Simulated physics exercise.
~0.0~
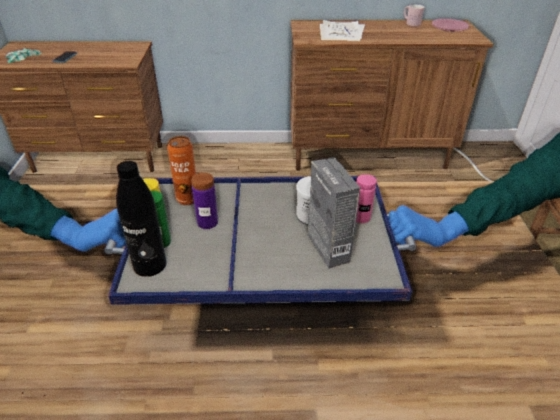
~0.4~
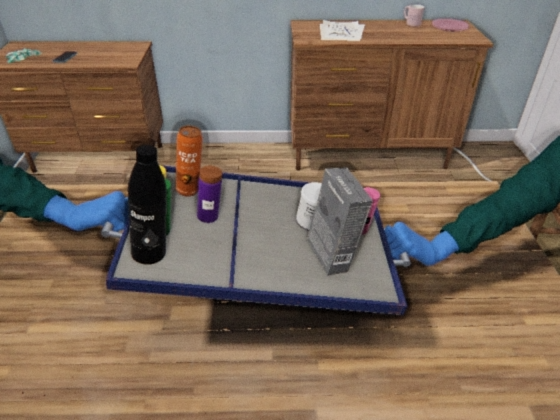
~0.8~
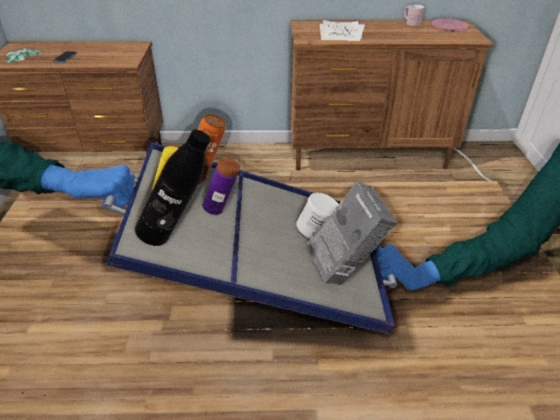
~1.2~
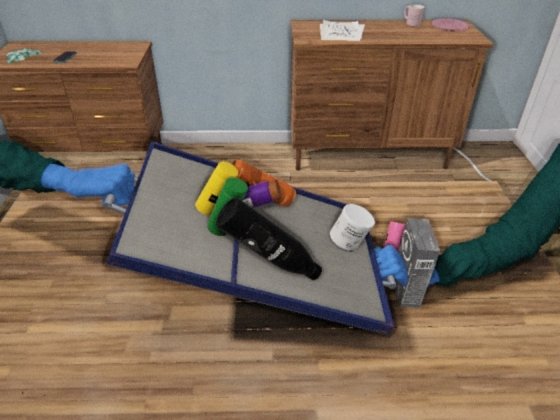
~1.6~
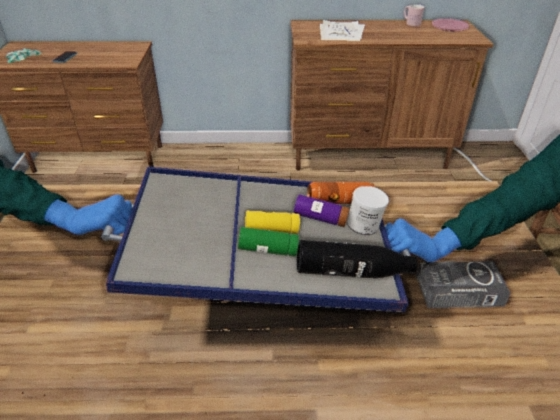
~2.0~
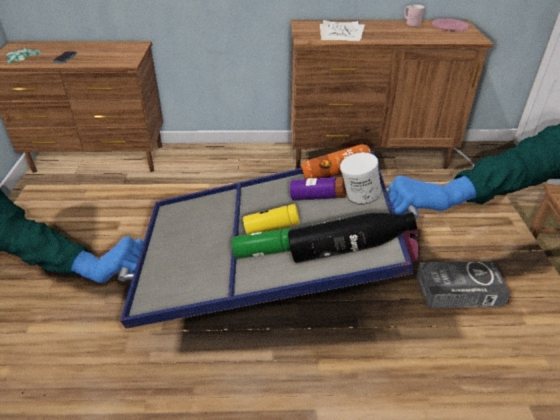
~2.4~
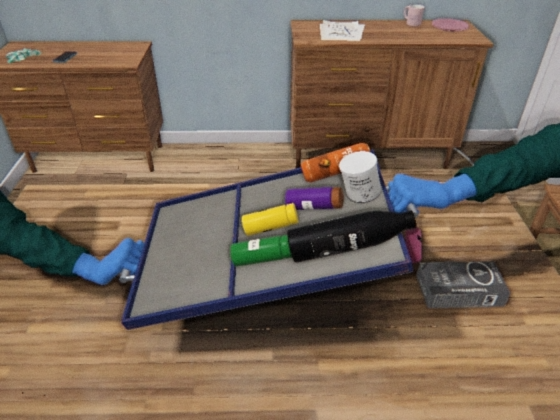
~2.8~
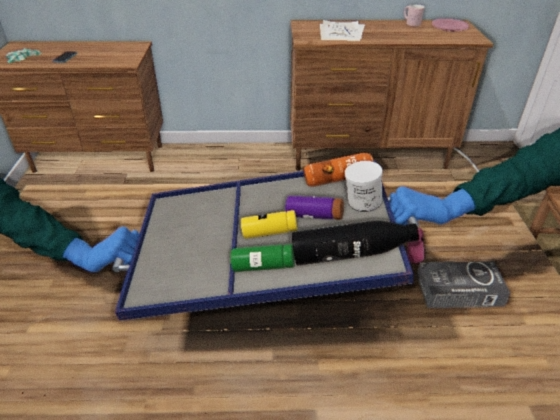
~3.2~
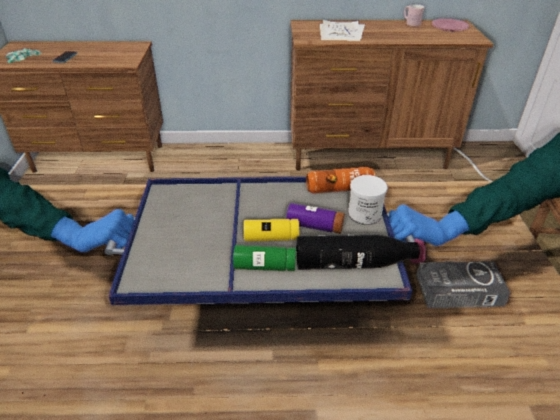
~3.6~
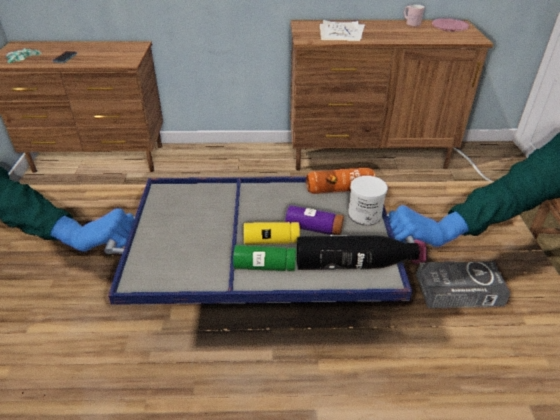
Gloved hands tilting a tray right then left, toppling bottles and shakers, with a grey packet and pink shaker sliding off right.
